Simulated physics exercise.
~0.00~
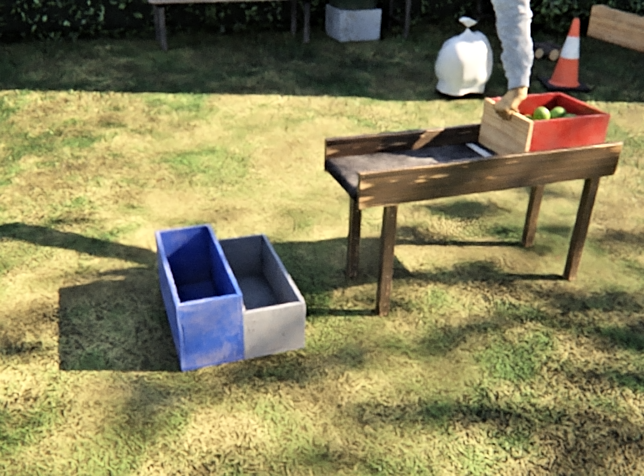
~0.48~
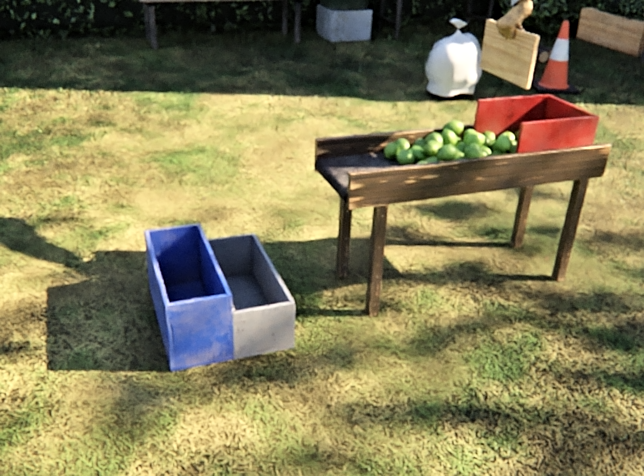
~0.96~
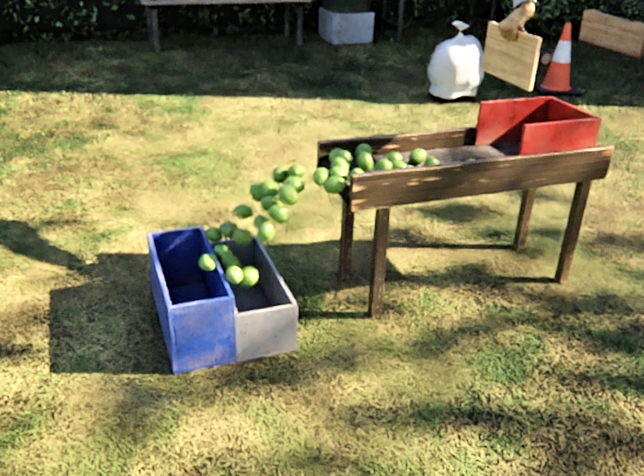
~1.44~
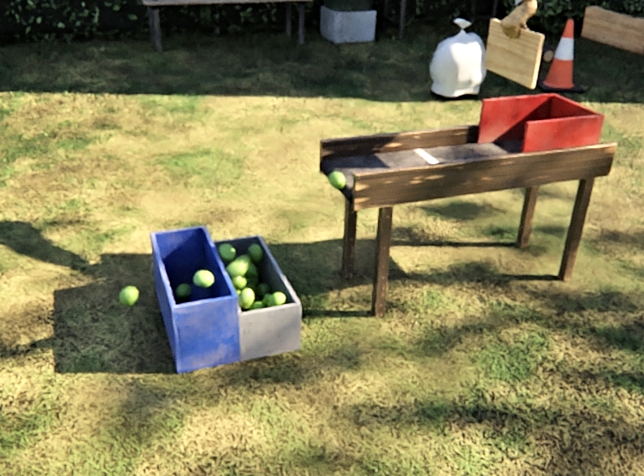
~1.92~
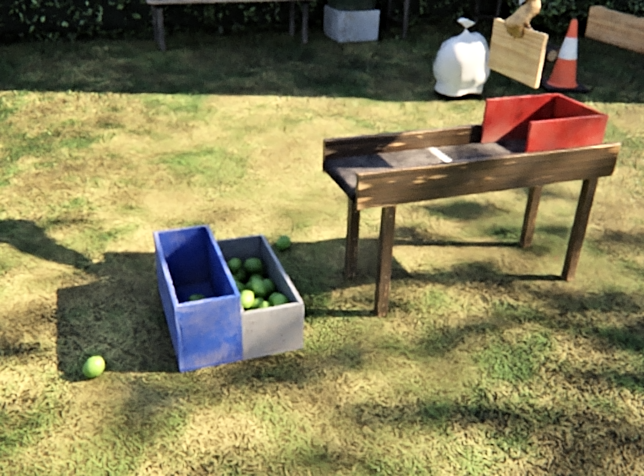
In this clip, a hand lifts the wooden gate of a red pen and green limes spill left along a raised wooden-sided belt, flying off its end toward two boxes; most land in the grey tote, some in the blue box, and two rest on the grass.
